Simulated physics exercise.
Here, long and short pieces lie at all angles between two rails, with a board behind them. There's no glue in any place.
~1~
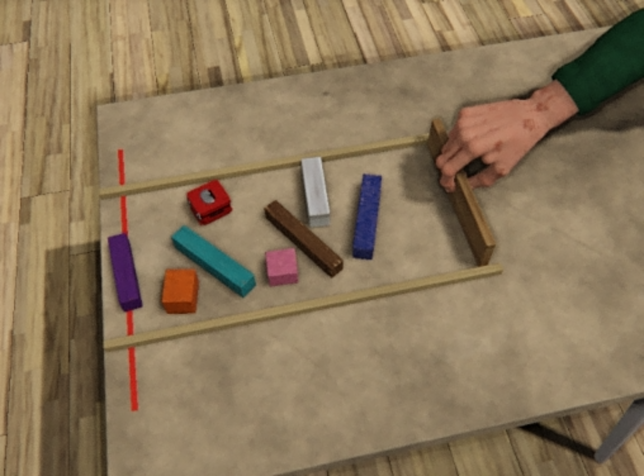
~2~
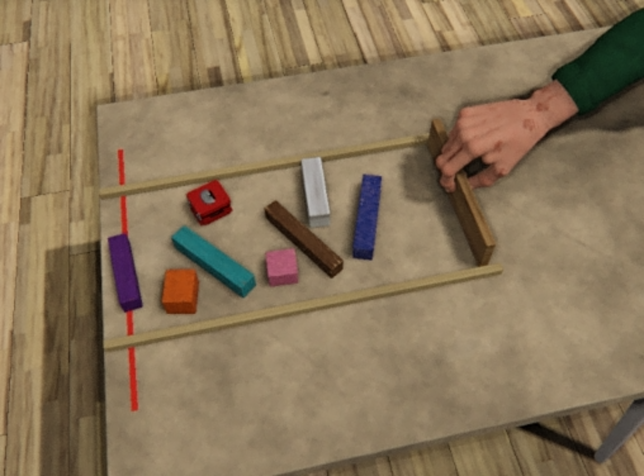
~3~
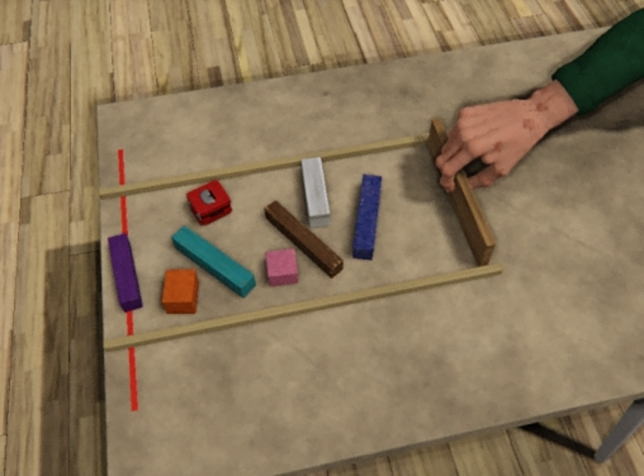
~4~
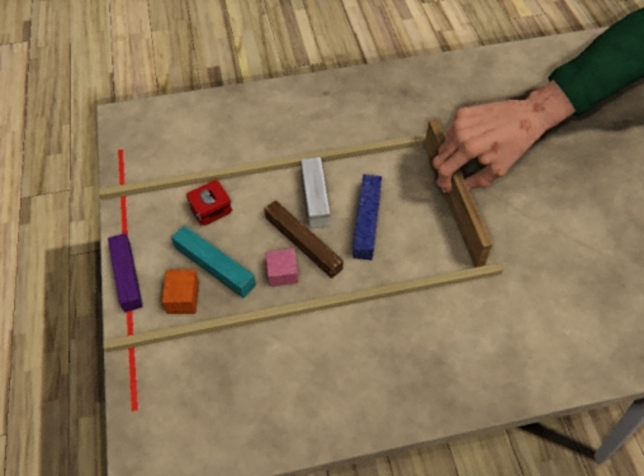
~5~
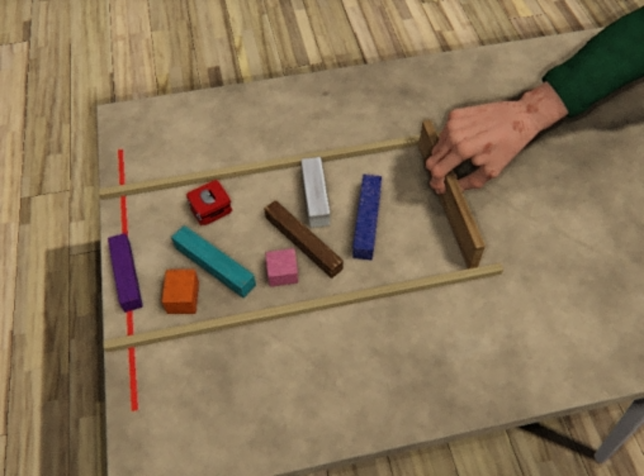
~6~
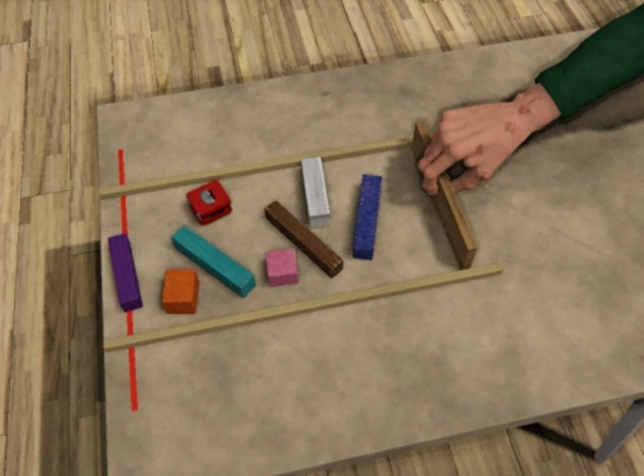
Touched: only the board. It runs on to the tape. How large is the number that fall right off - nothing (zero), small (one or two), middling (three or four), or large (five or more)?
Large - five or more.
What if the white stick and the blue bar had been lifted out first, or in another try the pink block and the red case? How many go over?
Going first to second: 4 and 5.
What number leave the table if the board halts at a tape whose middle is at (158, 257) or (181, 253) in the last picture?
Ending up on the floor: First try 4, second try 2.
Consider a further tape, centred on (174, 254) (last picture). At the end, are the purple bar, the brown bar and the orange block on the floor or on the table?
The purple bar is gone. The brown bar is still there. The orange block is gone.
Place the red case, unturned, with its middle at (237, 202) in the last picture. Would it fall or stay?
Note - red case not retained.
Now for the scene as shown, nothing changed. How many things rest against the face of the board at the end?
In total, 1.
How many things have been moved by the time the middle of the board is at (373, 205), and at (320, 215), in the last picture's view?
First 1 and then 4.
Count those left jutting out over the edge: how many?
Expected count: 0.
Soon after, none off yet; purple bar at rest near (125, 272); orange block at rest near (181, 292); turquoise bar at rest near (213, 261).
In the end, the number that fall off is five or more; gone, white stick, brown bar, pink block, red case, turquoise bar, orange block and purple bar.
